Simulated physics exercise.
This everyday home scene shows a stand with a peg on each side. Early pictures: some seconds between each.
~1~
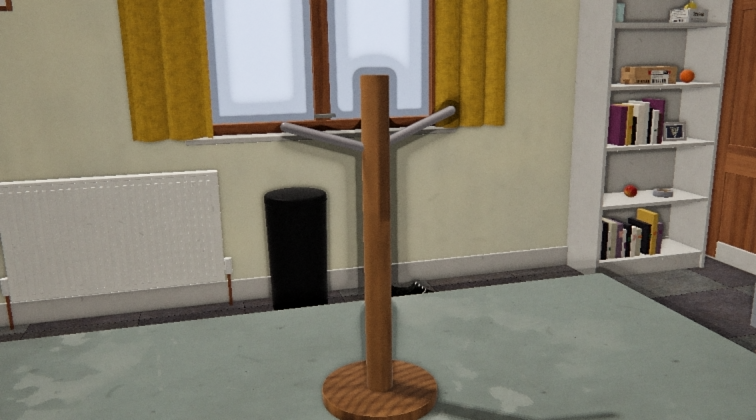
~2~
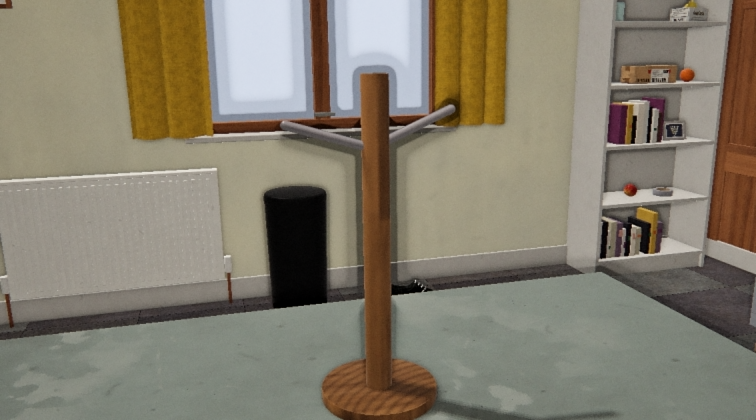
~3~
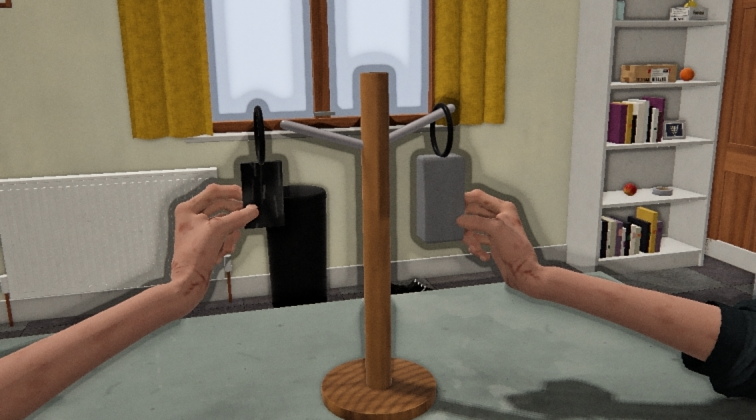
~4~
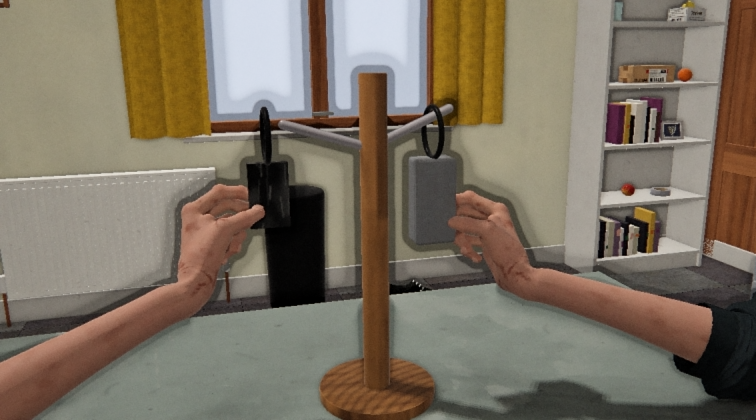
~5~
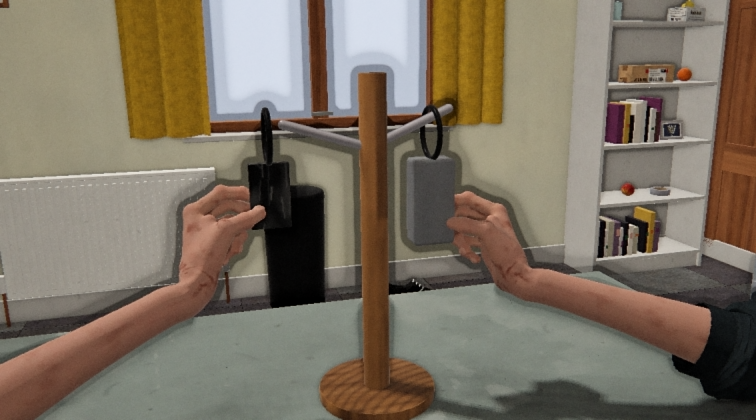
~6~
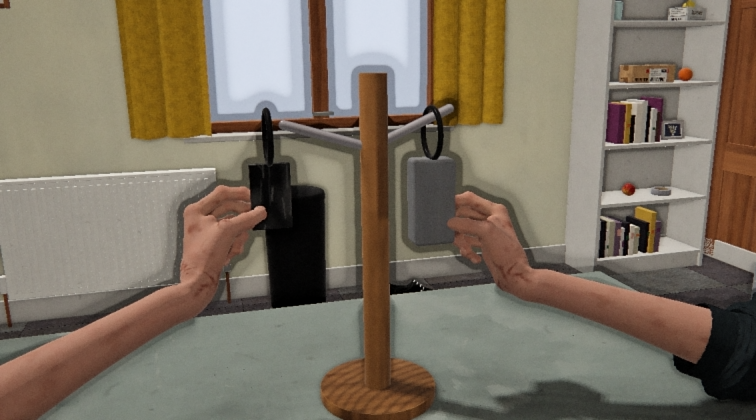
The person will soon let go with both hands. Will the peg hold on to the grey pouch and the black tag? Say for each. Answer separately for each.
Result: The grey pouch stays up; the black tag comes off.
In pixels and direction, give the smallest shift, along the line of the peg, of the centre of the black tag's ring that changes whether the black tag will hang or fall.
Looks like close to 16 pixels, moving right.
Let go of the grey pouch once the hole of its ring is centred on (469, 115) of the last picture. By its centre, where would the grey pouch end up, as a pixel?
It comes to rest around (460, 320).
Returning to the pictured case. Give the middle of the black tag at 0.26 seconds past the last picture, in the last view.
(279, 347).
Then, 0.12 s later than the last frame, grey pouch tilted by 11° near (424, 183); black tag shifted a little near (270, 194).
Then, 0.18 s later than the last frame, grey pouch tilted by 17° near (416, 189); black tag dropping near (273, 244).
Then, 0.26 s later than the last frame, grey pouch tilted by 11° near (411, 190); black tag dropping near (279, 347).
When it is over, the grey pouch stays on its peg, near (411, 190); the black tag falls off, near (279, 357).
